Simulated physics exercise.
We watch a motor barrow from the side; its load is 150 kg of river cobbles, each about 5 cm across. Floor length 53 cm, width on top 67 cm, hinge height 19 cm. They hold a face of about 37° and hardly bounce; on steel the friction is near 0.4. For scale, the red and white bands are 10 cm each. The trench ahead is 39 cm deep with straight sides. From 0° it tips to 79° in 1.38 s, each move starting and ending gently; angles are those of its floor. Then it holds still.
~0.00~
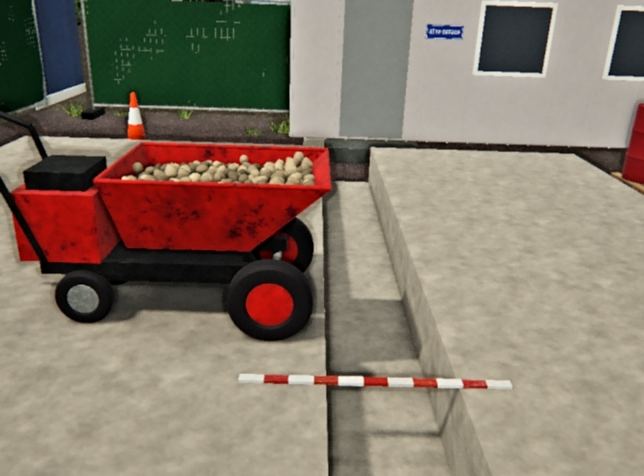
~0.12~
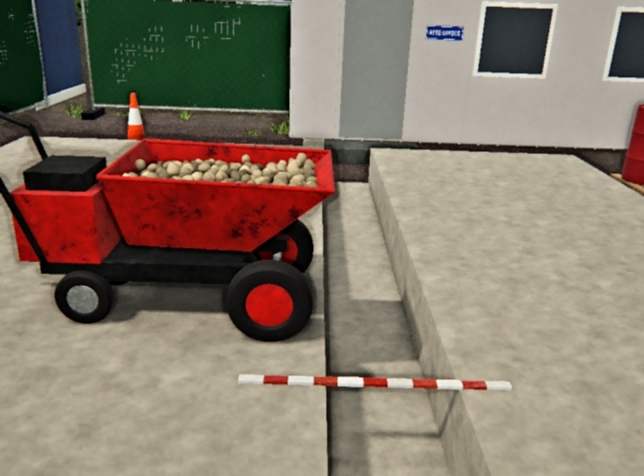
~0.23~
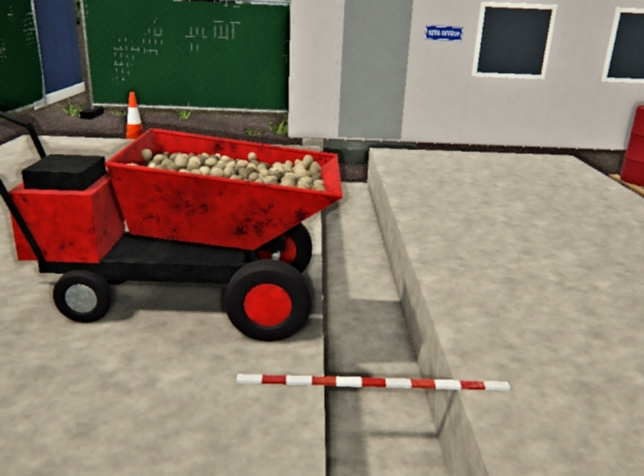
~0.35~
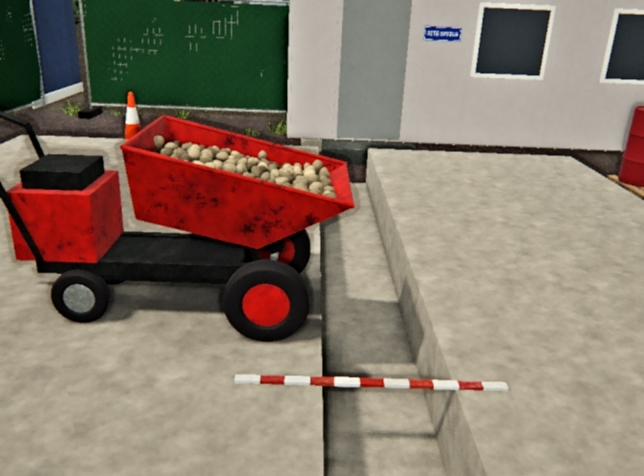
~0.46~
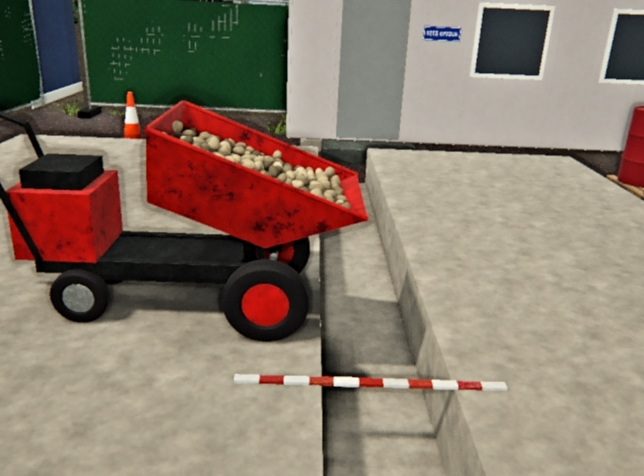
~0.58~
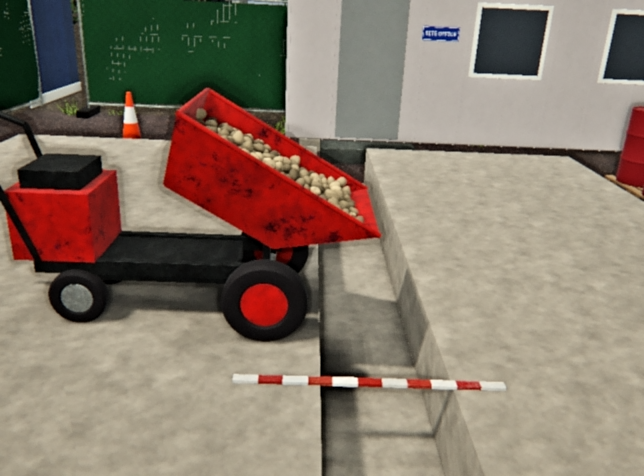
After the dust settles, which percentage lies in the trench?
Roughly 72 per cent ends in the trench.
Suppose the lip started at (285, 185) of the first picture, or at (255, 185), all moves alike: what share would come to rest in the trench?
Near 100 per cent from the first place, 100 from the second.
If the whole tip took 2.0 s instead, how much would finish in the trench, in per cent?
It would be near 75 per cent.
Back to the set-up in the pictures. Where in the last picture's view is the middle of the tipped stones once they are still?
Around (400, 362).
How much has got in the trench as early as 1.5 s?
About 50 per cent by then.
After 1.0 s the floor is at 66°; 99 % in the skip, 1 % in the trench; the foremost stones are at (409, 284).
After 1.5 s the floor is at 79°; 24 % in the skip, 51 % in the trench, 25 % past the trench; the foremost stones are at (527, 310).
After 1.8 s the floor is at 79°; 1 % in the skip, 70 % in the trench, 29 % past the trench; the foremost stones are at (601, 317).
After 3.8 s the floor is at 79°; 0 % in the skip, 72 % in the trench, 28 % past the trench; the foremost stones are past the picture's edge.
